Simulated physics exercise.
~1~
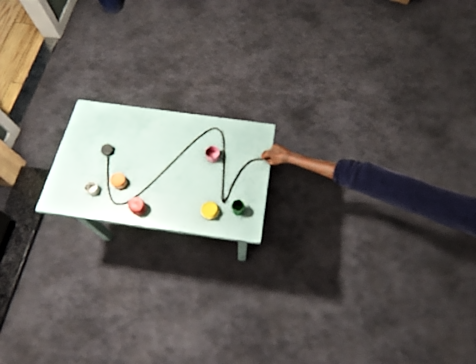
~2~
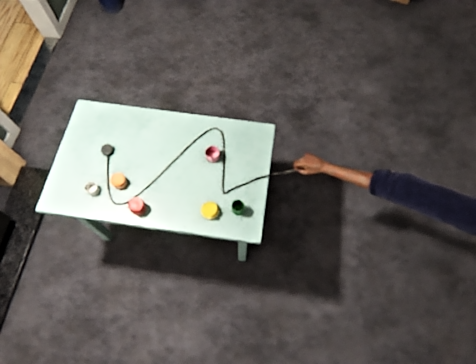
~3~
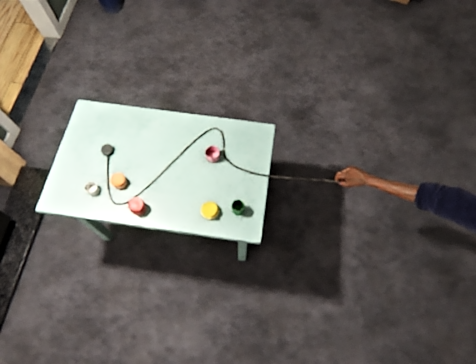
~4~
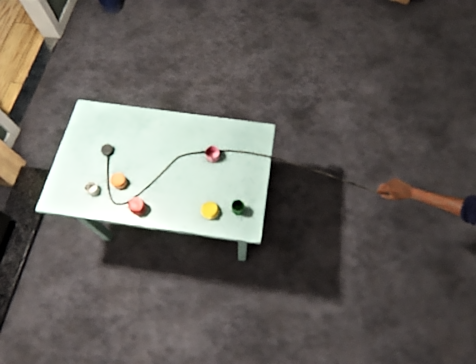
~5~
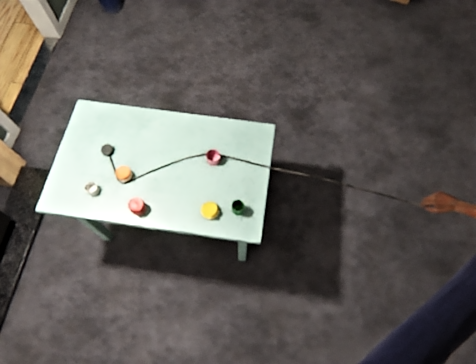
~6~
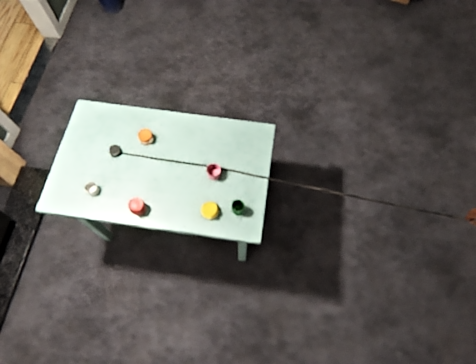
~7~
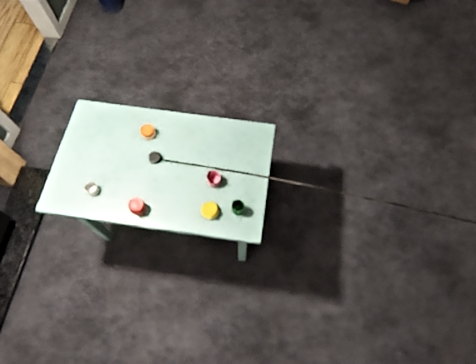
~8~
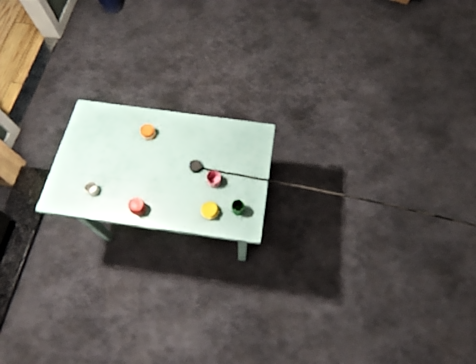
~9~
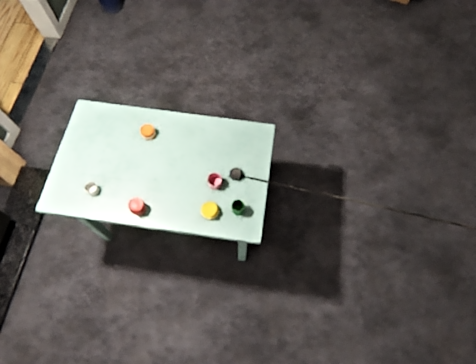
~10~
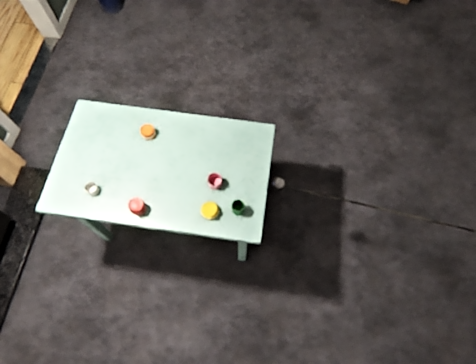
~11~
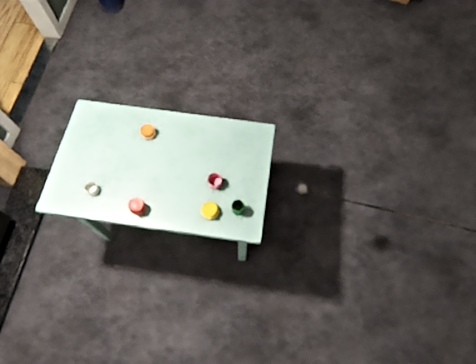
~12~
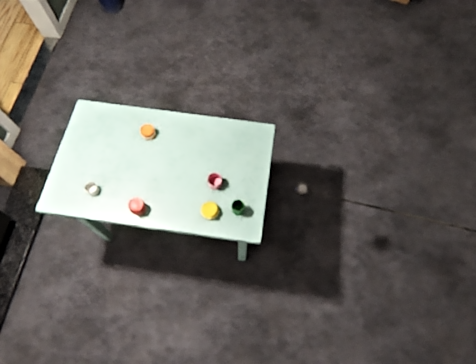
A black cable snakes among small coloured containers on a pale mint table, seen from above on a dark grey floor. A black puck and orange tin sit toward the left, with white and red containers below, a pink cup right of centre, and yellow and green ones at the lower right. A hand draws the cable rightward, straightening its bends. The taut cable sweeps the orange tin far up the table and nudges the pink cup slightly down. The puck slides right, passes the pink cup and drops off the edge, leaving the other containers standing.
